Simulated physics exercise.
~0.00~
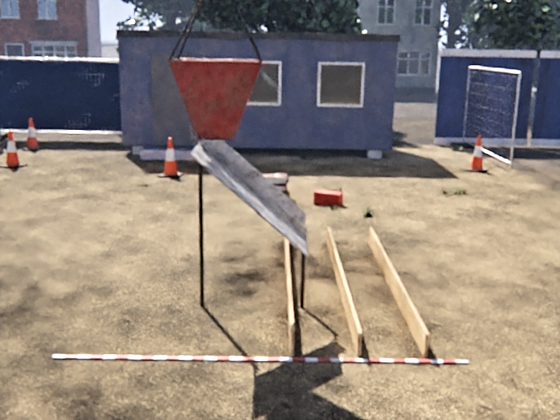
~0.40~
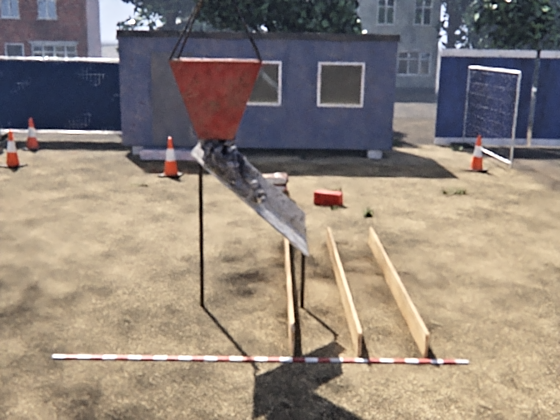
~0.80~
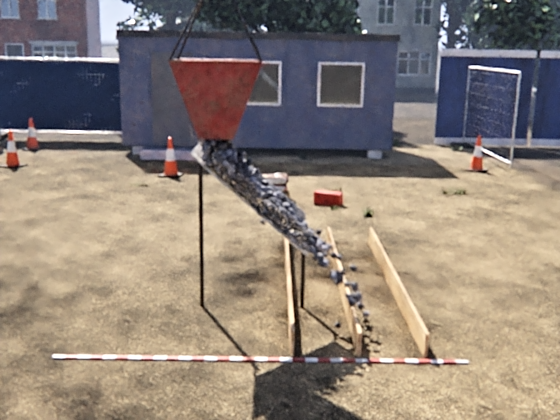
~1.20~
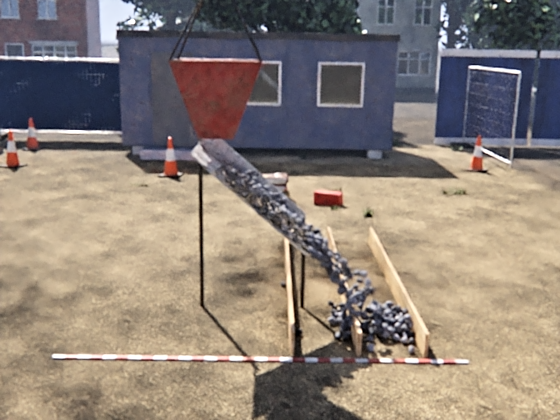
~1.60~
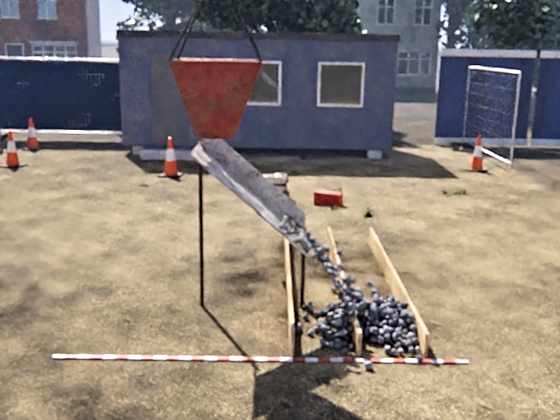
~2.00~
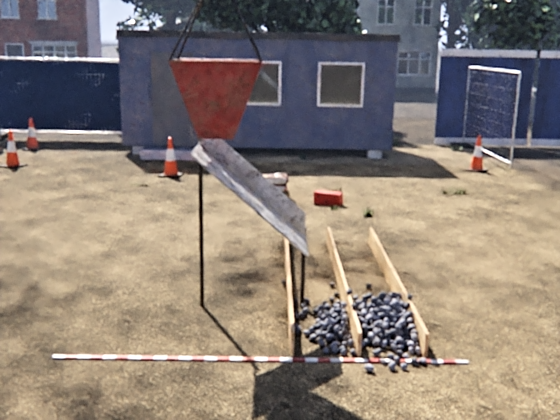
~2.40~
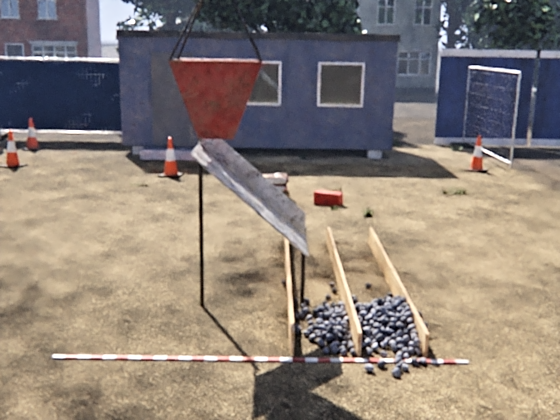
A red skip drops grey stones down a steel slope into two bays, mostly the right.
